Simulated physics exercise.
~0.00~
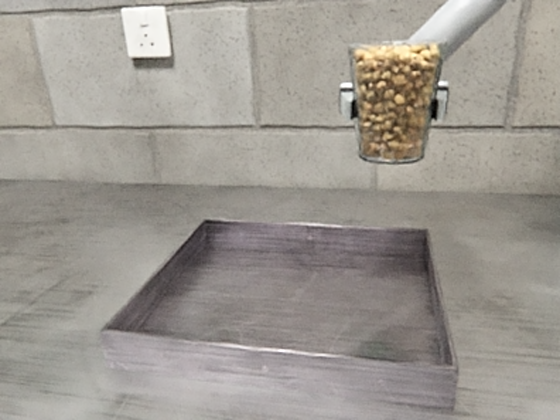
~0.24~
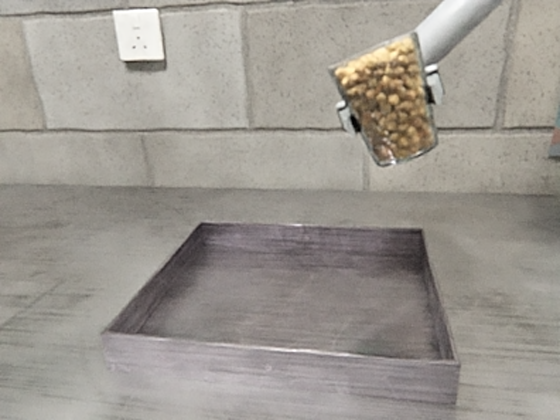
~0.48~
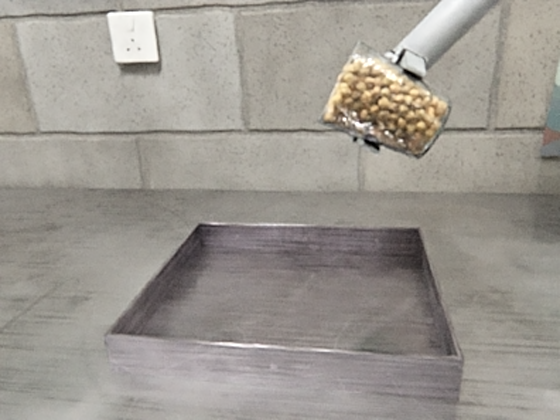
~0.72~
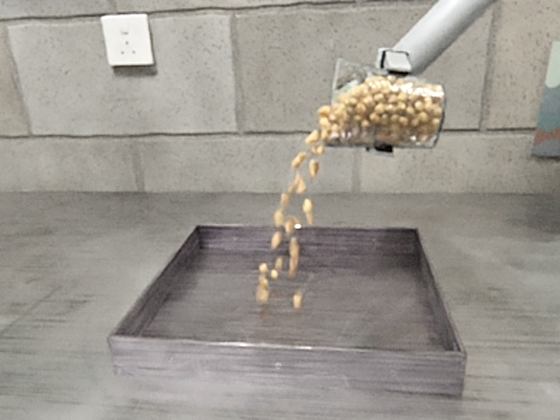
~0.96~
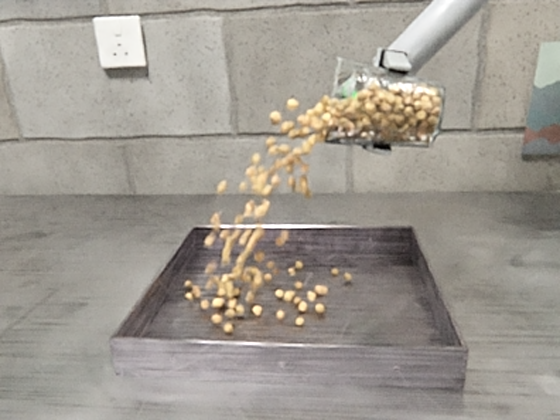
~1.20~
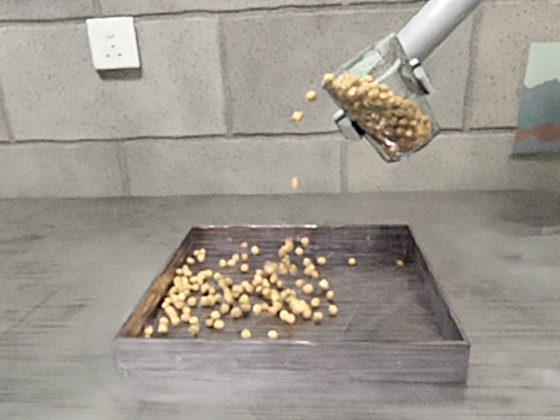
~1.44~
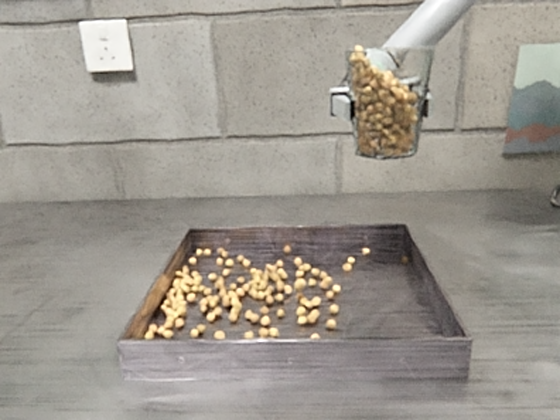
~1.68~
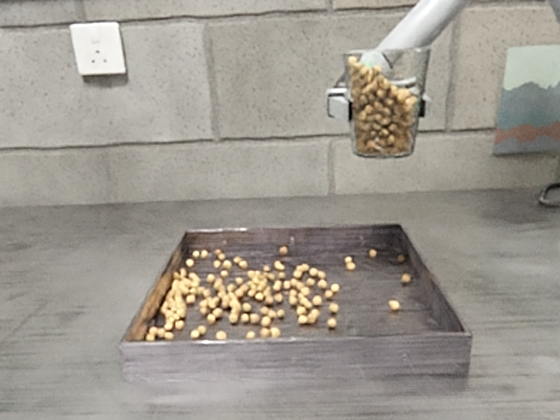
A clear tumbler nearly full of dried chickpeas, held by a grey robot arm, hangs upright above a shallow dark tray on a grey table. The arm tips it to the left until it lies almost on its side, and the chickpeas slide towards its mouth. A thin trickle spills over the rim, then thickens into a broad stream that scatters across the tray. The tumbler tilts back upright as the last few fall. It then holds still, still more than half full, with loose chickpeas spread mostly over the tray's left and middle.
